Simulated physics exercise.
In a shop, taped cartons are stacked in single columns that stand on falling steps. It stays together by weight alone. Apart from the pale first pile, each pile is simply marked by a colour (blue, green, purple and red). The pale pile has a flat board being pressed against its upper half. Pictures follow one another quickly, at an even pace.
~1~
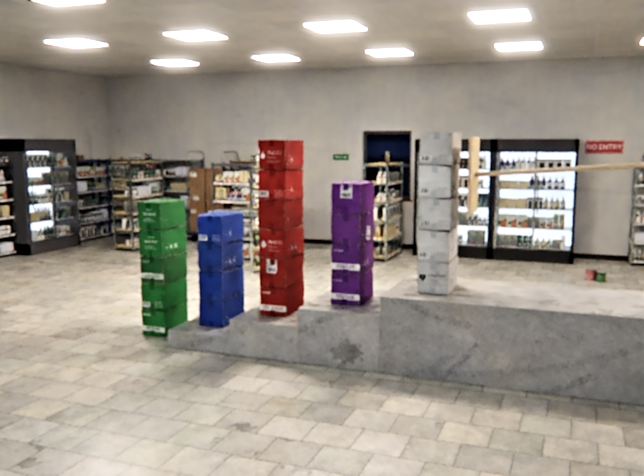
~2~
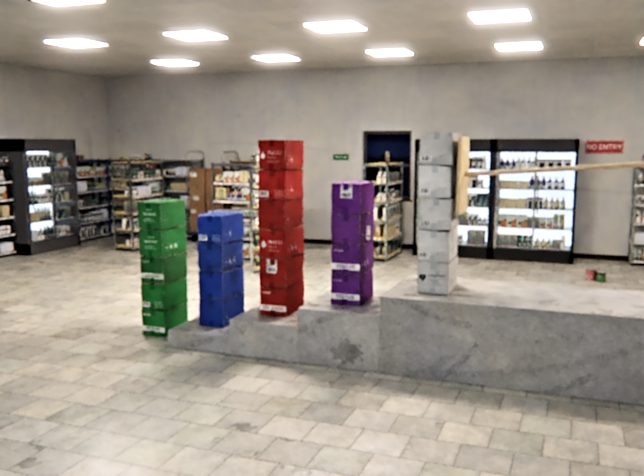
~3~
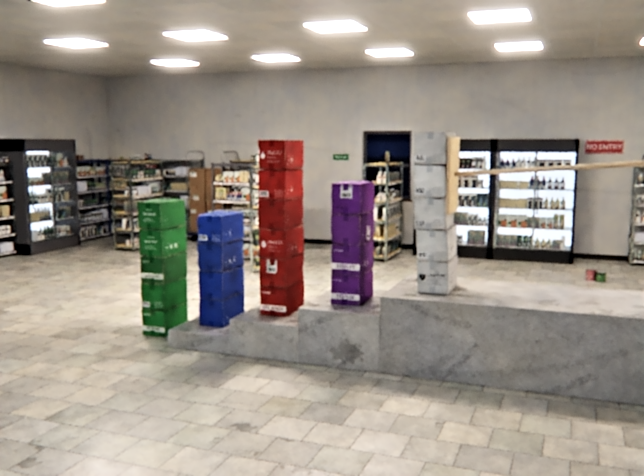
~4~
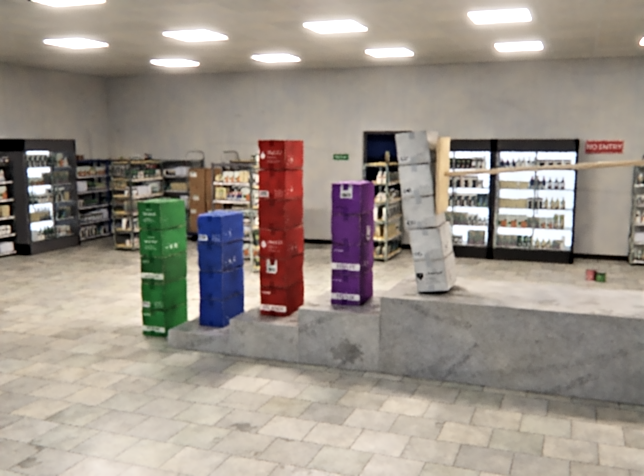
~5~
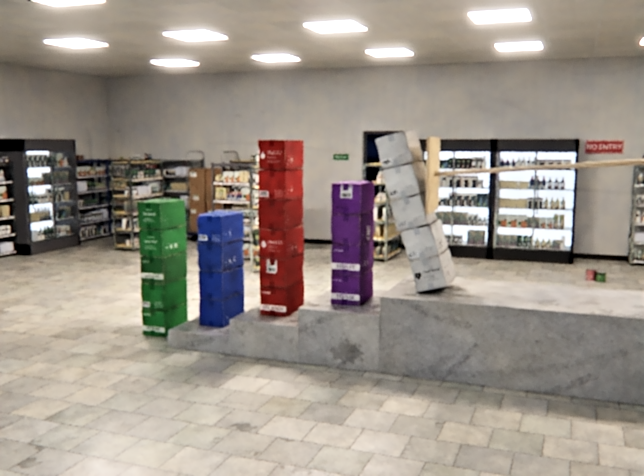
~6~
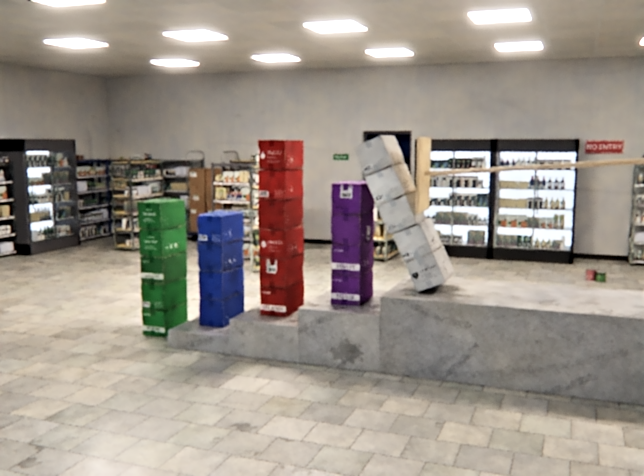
White stack of boxes leaning left as a wooden board pushes its upper half, beside still purple, red, blue and green stacks.
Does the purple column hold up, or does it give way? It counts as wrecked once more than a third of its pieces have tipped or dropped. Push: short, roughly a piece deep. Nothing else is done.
It gives way.
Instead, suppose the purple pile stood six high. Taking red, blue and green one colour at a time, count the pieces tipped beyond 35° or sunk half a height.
When it all settles, red has 5 down, blue has 4, and green has 5.
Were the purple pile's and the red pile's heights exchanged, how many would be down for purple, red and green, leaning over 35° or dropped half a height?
Purple 5, red 4, green 4.
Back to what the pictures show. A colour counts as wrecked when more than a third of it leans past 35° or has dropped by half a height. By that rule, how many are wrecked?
Tallying it up by colour gives 4.
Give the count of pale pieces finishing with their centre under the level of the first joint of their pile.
4 pale pieces.
Soon, 5 of the pale pile down; none of the 4 purple cartons down (0 of 19 in all colours); top purple carton tipped clearly; top red carton displaced a little.
A while on, 5 of the pale pile down; 3 of the 4 purple cartons down (7 of 19 in all colours); top purple carton tipped well over, some two heights lower; top red carton tipped steeply, about its own height lower.
Towards the end, 5 of the pale pile down; 3 of the 4 purple cartons down (16 of 19 in all colours); top purple carton tipped well over, some three heights lower; top red carton upside down.
Finally, 5 of the pale pile down; 3 of the 4 purple cartons down (16 of 19 in all colours); top purple carton tipped well over, some three heights lower; top red carton upside down. Seen by the last camera, middles, top purple carton near (252, 273), top red carton near (18, 310).
